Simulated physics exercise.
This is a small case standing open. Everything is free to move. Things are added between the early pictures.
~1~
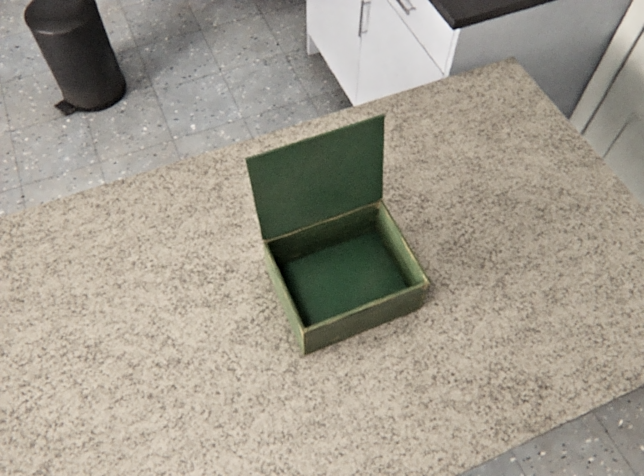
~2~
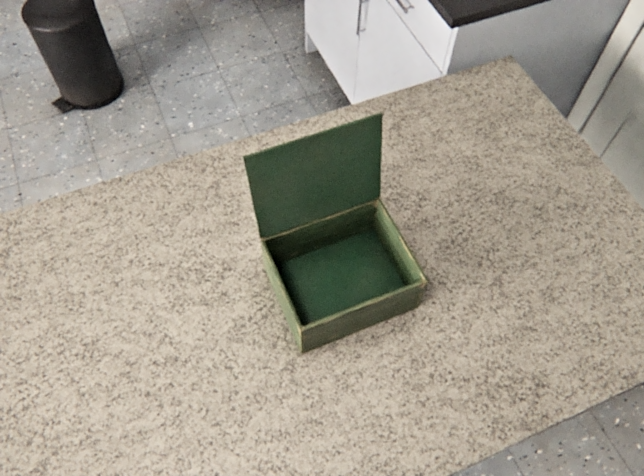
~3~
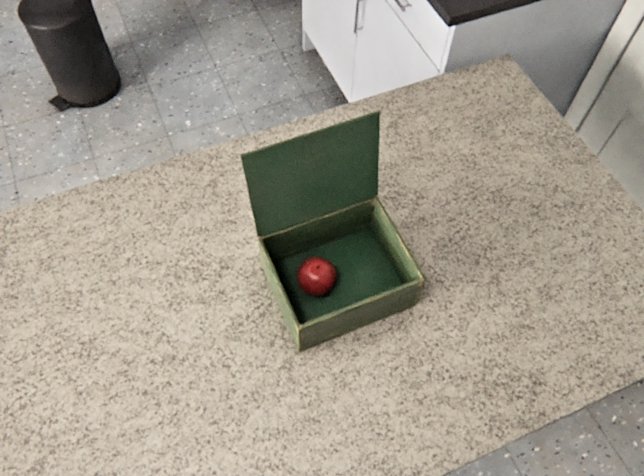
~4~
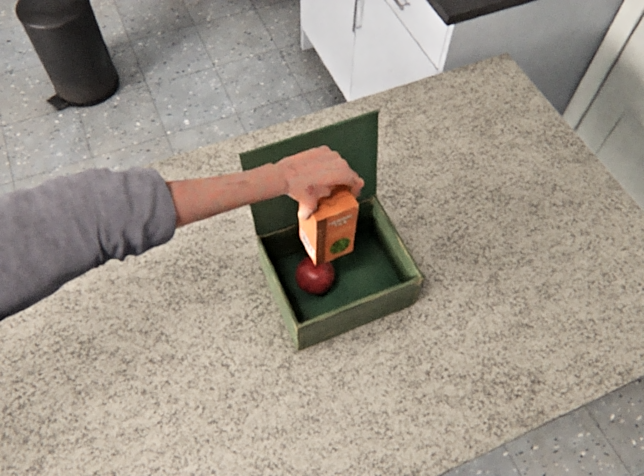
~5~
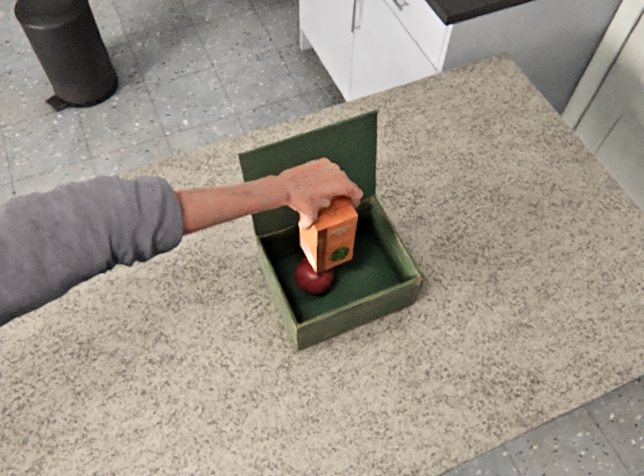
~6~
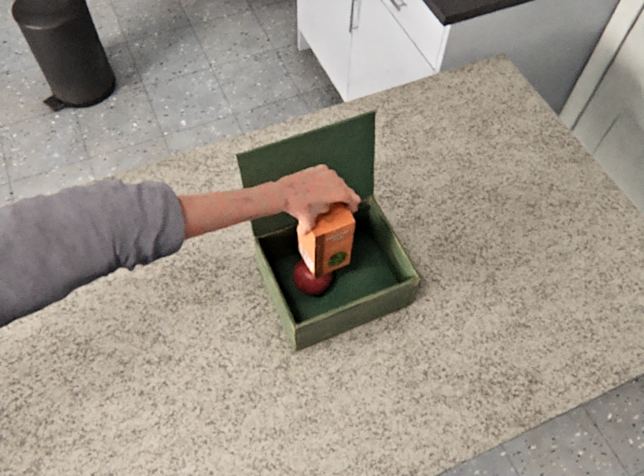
A hand lowers an orange carton into an open green box holding a red apple.
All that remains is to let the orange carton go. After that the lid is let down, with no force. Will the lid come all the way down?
Outcome: The lid closes.
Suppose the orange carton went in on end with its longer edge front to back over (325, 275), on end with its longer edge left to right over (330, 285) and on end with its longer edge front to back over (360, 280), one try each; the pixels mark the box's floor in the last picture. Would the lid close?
In the first case it sits on the rim; in the second case it shuts flat; in the third case it is held up.
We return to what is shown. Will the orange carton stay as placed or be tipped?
It tips.
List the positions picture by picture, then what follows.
In the first picture, the last thing is not in view yet.
In the second picture, the last thing is not in view yet.
In the third picture, the last thing is not in view yet; red apple (317, 276).
In the fourth picture, coming down; orange carton (327, 222); red apple (315, 275).
In the fifth picture, coming down; orange carton (327, 231).
In the sixth picture, in place under the hand; orange carton (325, 237).
Then, 0.50 s on from there, orange carton on its side near (344, 250); red apple shifted a little.
Then, 1.50 s on from there, lid 65° above the rim; orange carton on its side near (347, 256); red apple shifted about its own width.
Then, 2.00 s on from there, lid 19° above the rim; orange carton on its side near (347, 256); red apple shifted about its own width.
In the end, lid shut; toppled in the box, orange carton; moved from the start, red apple. At the end, from the last picture's camera, orange carton near (347, 256).
